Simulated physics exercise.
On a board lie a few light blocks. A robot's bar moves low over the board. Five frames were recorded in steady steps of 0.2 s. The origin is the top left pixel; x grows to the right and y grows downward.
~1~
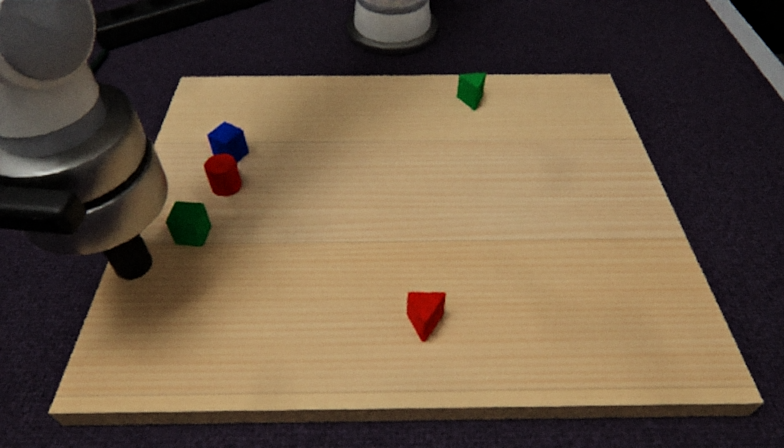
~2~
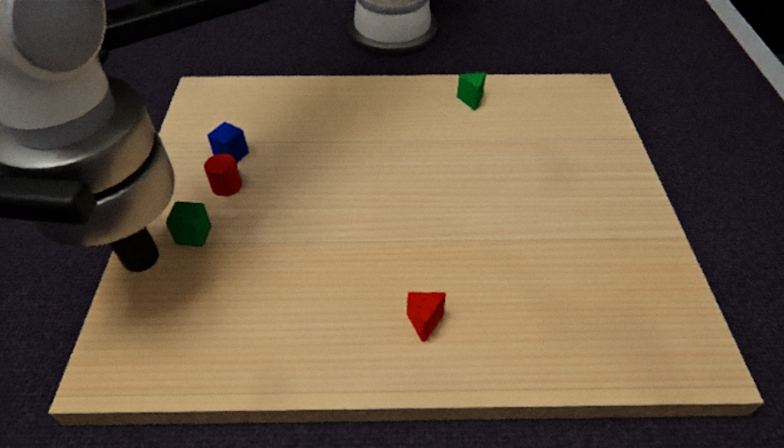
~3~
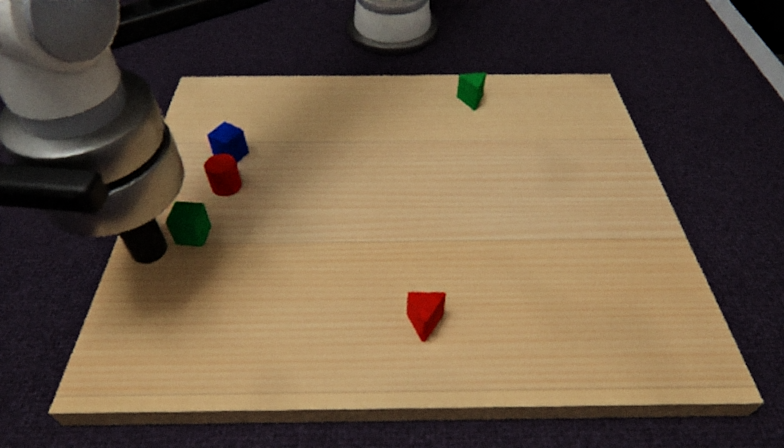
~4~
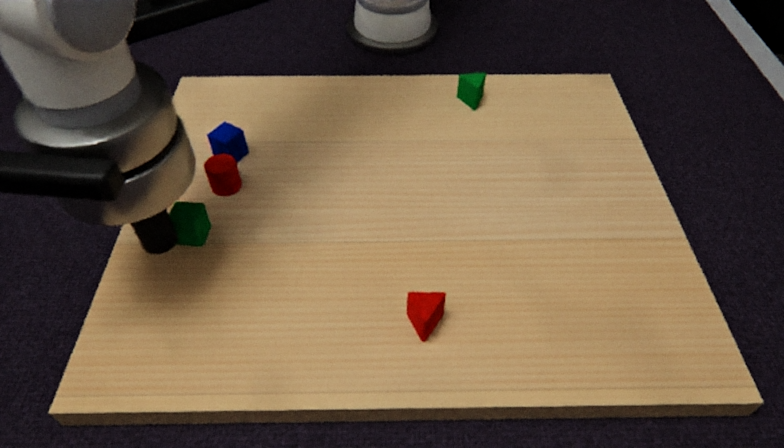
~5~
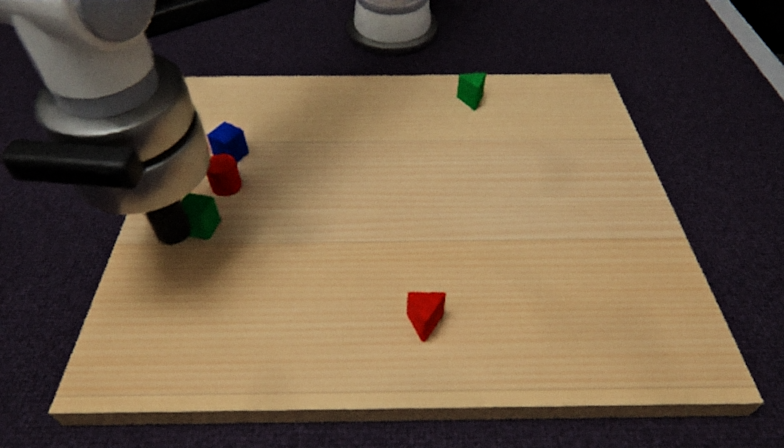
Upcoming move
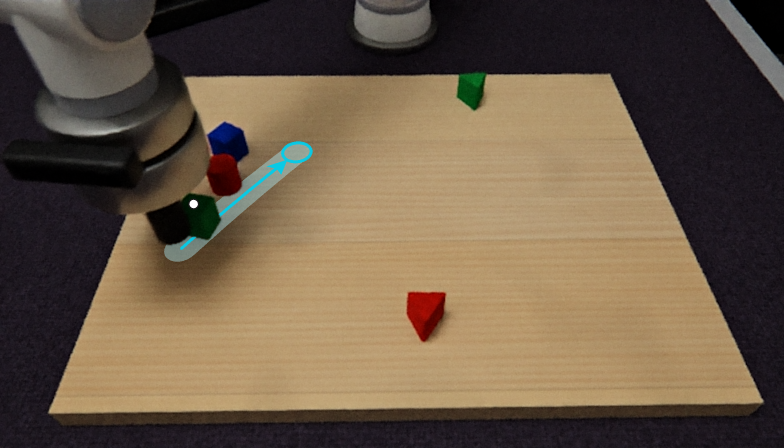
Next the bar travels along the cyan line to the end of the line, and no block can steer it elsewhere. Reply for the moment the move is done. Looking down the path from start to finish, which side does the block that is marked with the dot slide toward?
To the right.
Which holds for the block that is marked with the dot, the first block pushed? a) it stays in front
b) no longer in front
My answer is option a.
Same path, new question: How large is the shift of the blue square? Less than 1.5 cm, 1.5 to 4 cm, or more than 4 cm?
It's set to move under 1.5 cm.
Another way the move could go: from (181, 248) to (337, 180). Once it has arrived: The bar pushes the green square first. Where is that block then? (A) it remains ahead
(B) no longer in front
Option B.
Path on the board, from (181, 248) directly to (297, 152); the dot is on the green square.
What follows on the original path. One third of the way, bar at (218, 197); green square at (239, 172), turned 20° clockwise; red round block at (231, 152).
Two thirds of the way, bar at (258, 165); green square at (280, 144), turned 35° clockwise; red round block at (236, 144); blue square at (221, 130), turned 15° clockwise.
At the end, bar at (294, 137); green square at (317, 119), turned 50° clockwise; red round block at (241, 141); blue square at (220, 130), turned 20° clockwise.
